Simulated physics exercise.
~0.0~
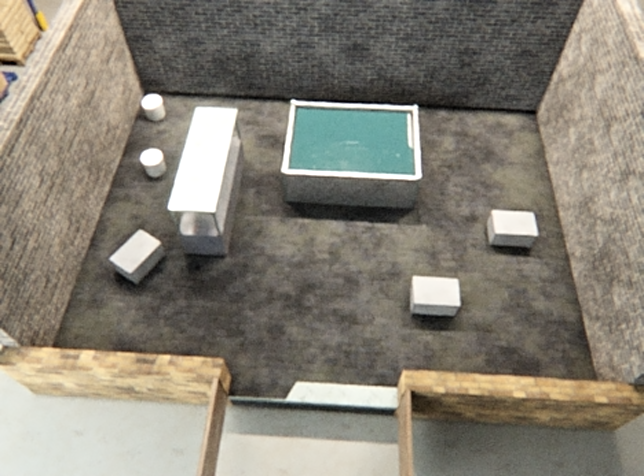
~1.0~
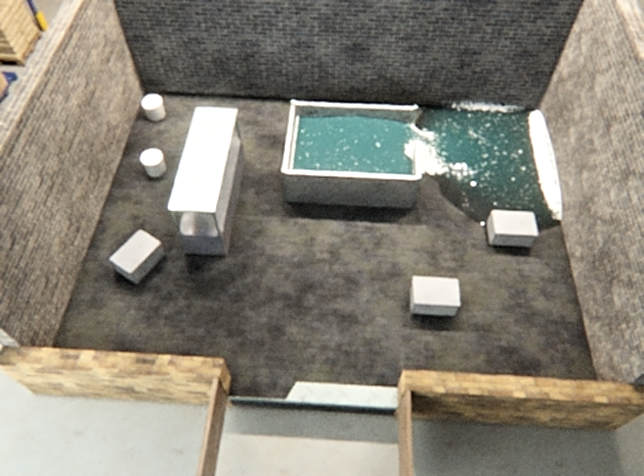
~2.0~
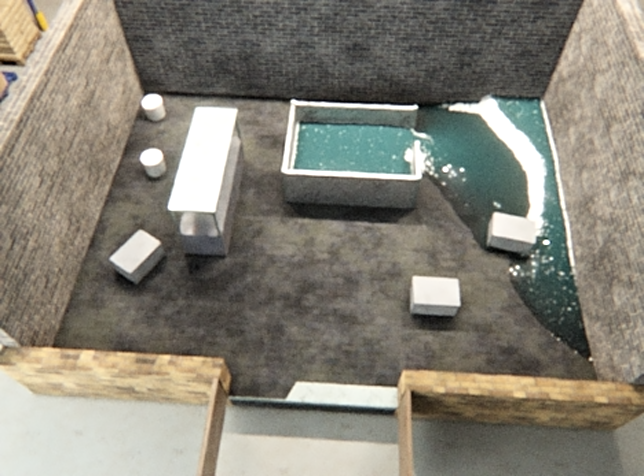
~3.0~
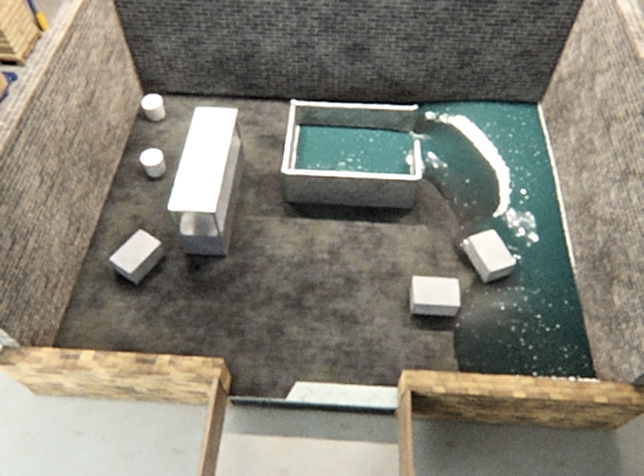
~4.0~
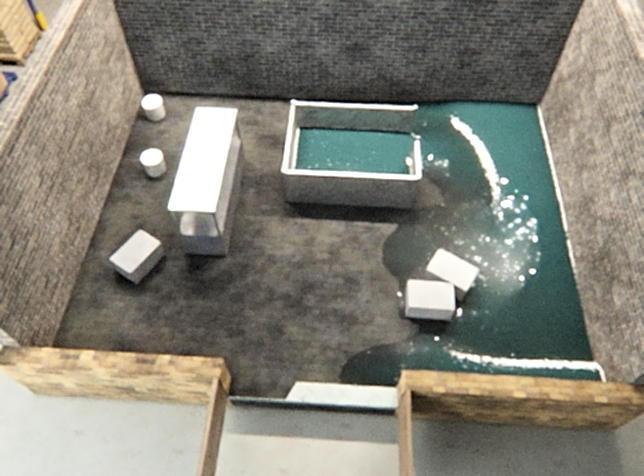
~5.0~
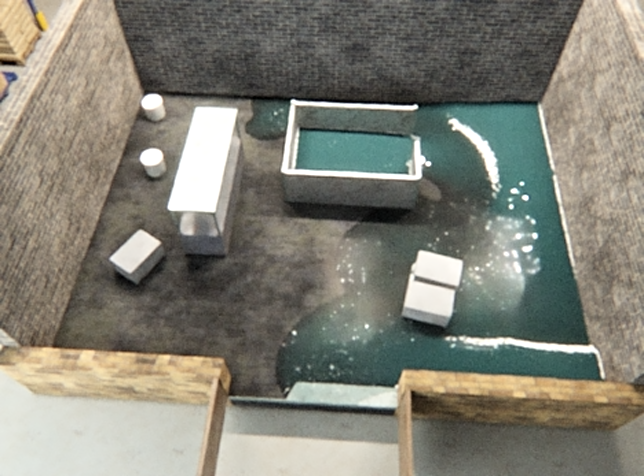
Water spills from the tank's right side, spreads across the floor and pushes one crate against another.
